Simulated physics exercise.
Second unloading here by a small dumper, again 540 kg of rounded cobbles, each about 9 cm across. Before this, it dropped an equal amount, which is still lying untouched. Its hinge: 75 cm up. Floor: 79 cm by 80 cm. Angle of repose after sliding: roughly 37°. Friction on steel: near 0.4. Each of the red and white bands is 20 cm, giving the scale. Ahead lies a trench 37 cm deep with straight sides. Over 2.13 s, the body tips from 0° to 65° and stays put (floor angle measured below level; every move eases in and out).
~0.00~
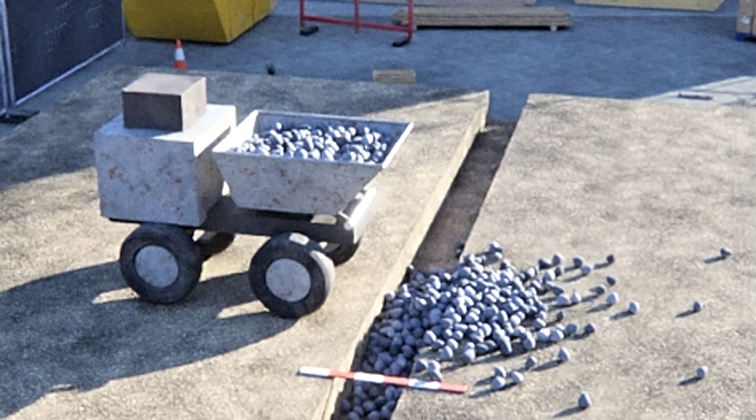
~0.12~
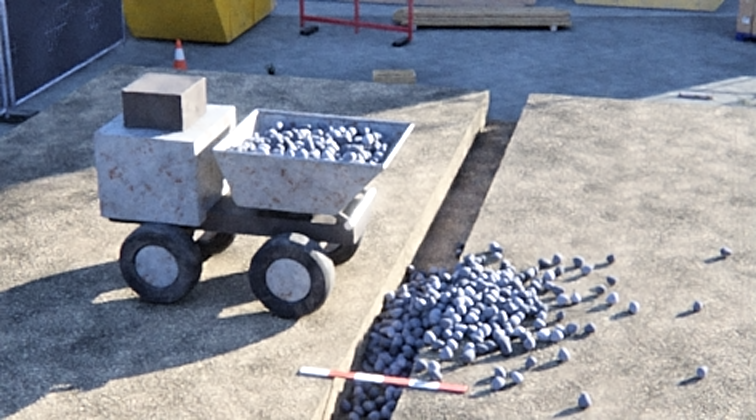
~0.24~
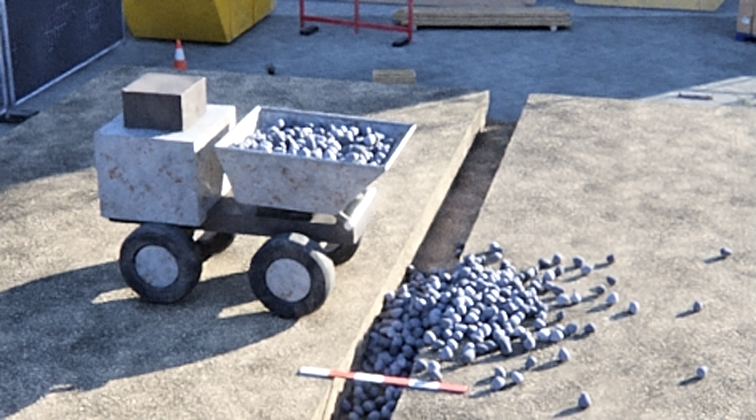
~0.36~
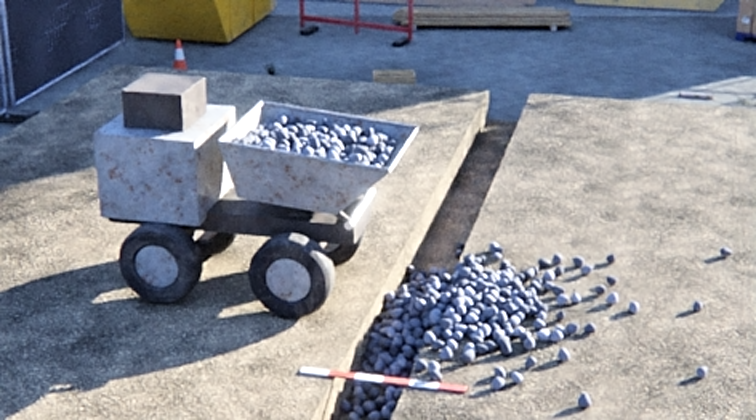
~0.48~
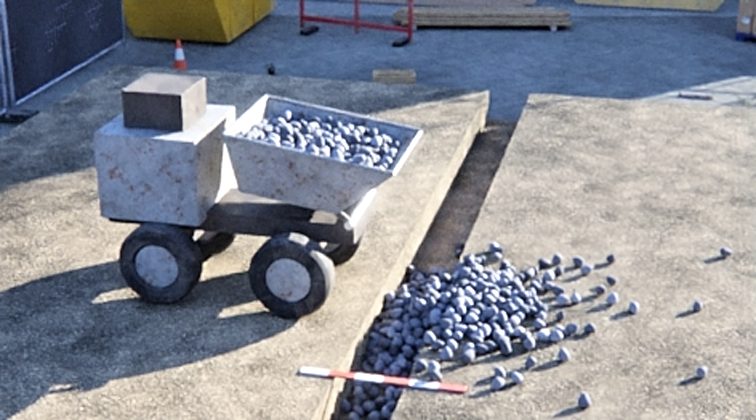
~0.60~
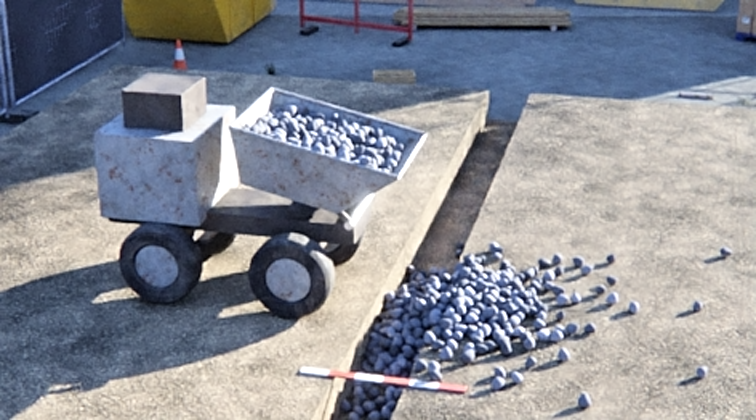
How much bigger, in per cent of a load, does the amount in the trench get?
About 13 per cent bigger.
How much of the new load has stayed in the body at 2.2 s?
Some 60 %, roughly, is held.
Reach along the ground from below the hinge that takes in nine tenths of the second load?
Roughly 160 centimetres.
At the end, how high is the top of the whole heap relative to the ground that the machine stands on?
I'd say close to 40 cm above the ground.
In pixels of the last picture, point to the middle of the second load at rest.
Roughly pixel (495, 296) in the last view.
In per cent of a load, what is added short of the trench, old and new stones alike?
Around 0 per cent of a load, I'd say.
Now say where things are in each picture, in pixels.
The body is at 0°, its lip at (383, 167); the top of the load is at (330, 139). The earlier load is highest near (465, 289), 15 cm above ground level, 66 % in the trench, 33 % past the trench, in the first frame.
The body is at 1°, its lip at (384, 167); the top of the load is at (331, 139); the stones move at 0.1 m/s on average, in the second frame.
The body is at 2°, its lip at (386, 169); the top of the load is at (325, 138); the stones move at 0.2 m/s on average, in the third frame.
Lip at (390, 171), floor tilted 5°, highest stones at (291, 130); the stones move at 0.3 m/s on average, in the fourth frame.
Lip at (394, 174), floor tilted 8°, highest stones at (289, 125); the stones move at 0.3 m/s on average, in the fifth frame.
The body is at 13°, its lip at (399, 178); the top of the load is at (282, 117); the stones move at 0.4 m/s on average, in the sixth frame.
After 1.6 s the floor is at 55°; in per cent of one load, 100 in the body, 66 in the trench, 34 past the trench; the foremost stones are at (648, 306).
After 2.2 s the floor is at 65°; in per cent of one load, 61 in the body, 67 in the trench, 72 past the trench; the foremost stones are at (648, 306).
After 2.6 s the floor is at 65°; in per cent of one load, 37 in the body, 67 in the trench, 95 past the trench; the foremost stones are at (650, 308).
After 5.2 s the floor is at 65°; in per cent of one load, 0 in the body, 79 in the trench, 121 past the trench; the foremost stones are at (680, 328). Net gain in the trench, 13.
